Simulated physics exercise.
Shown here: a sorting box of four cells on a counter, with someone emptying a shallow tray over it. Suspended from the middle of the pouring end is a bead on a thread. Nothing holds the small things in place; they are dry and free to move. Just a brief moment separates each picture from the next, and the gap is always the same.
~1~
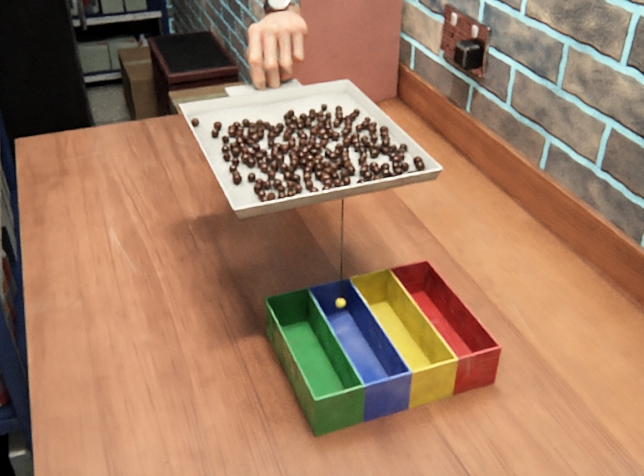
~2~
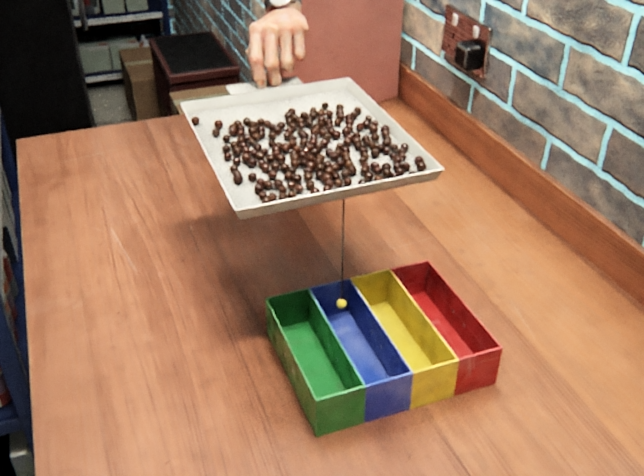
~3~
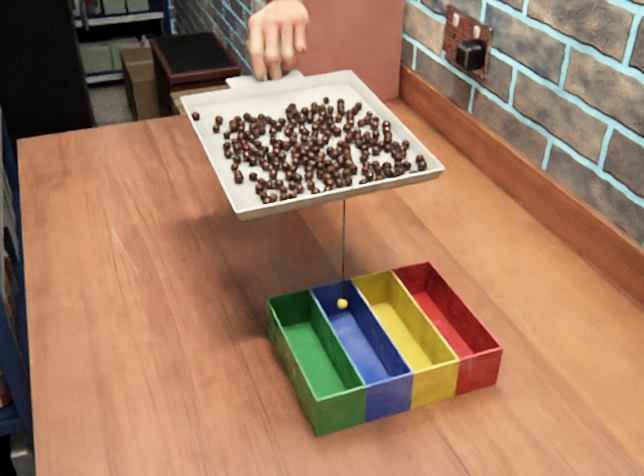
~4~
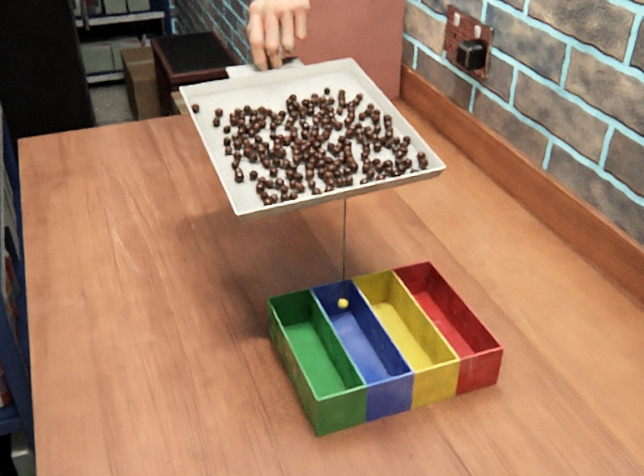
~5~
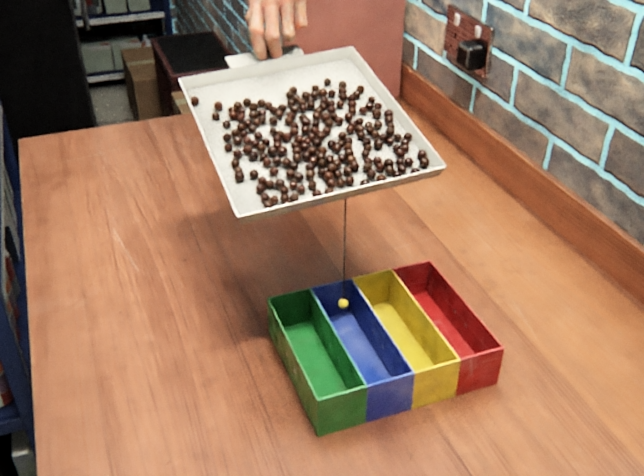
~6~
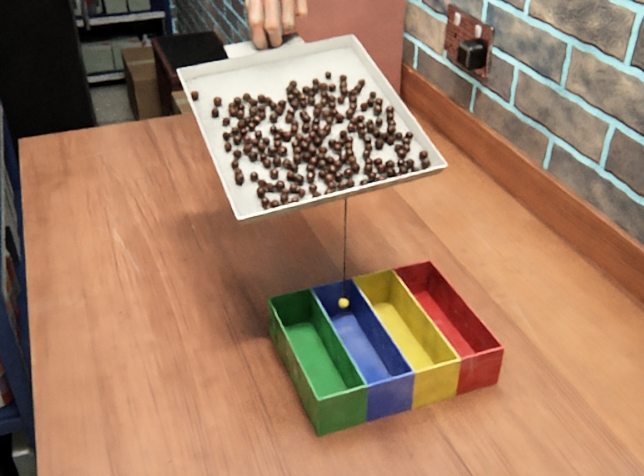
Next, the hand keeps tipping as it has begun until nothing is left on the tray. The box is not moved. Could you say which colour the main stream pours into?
It pours into the green cell.
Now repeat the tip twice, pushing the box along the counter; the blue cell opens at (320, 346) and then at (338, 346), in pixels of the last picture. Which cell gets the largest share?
That green cell, then the green cell.
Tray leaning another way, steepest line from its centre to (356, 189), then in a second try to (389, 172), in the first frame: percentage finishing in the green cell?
Respectively 10 % and 0 %.
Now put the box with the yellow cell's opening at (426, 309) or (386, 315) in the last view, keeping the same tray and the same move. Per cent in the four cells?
Estimates in order: 20 percent, 50 percent.
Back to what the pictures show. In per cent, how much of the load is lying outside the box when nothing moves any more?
That works out to something like 60 per cent.
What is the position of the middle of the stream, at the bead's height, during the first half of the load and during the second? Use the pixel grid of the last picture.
It goes through near (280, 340) first, then near (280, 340).
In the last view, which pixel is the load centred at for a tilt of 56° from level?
The middle of the pieces lands at roughly (307, 192).
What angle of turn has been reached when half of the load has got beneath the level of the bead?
At some 75 degrees.
Soon after the last picture, tray tipped steeply; most on the tray; a stray few in the green cell; a stray few in the blue cell; about a quarter falling or outside the box.
A little later, tray tipped right over; a stray few on the tray; about a quarter in the green cell; a small part in the blue cell; a stray few in the yellow cell; about two thirds falling or outside the box.
Later still, tray tipped past a quarter turn; about a quarter in the green cell; a small part in the blue cell; a stray few in the yellow cell; about two thirds falling or outside the box.
At rest, tray tipped past a quarter turn; about a quarter in the green cell; a small part in the blue cell; a stray few in the yellow cell; none in the red cell; about two thirds outside the box.
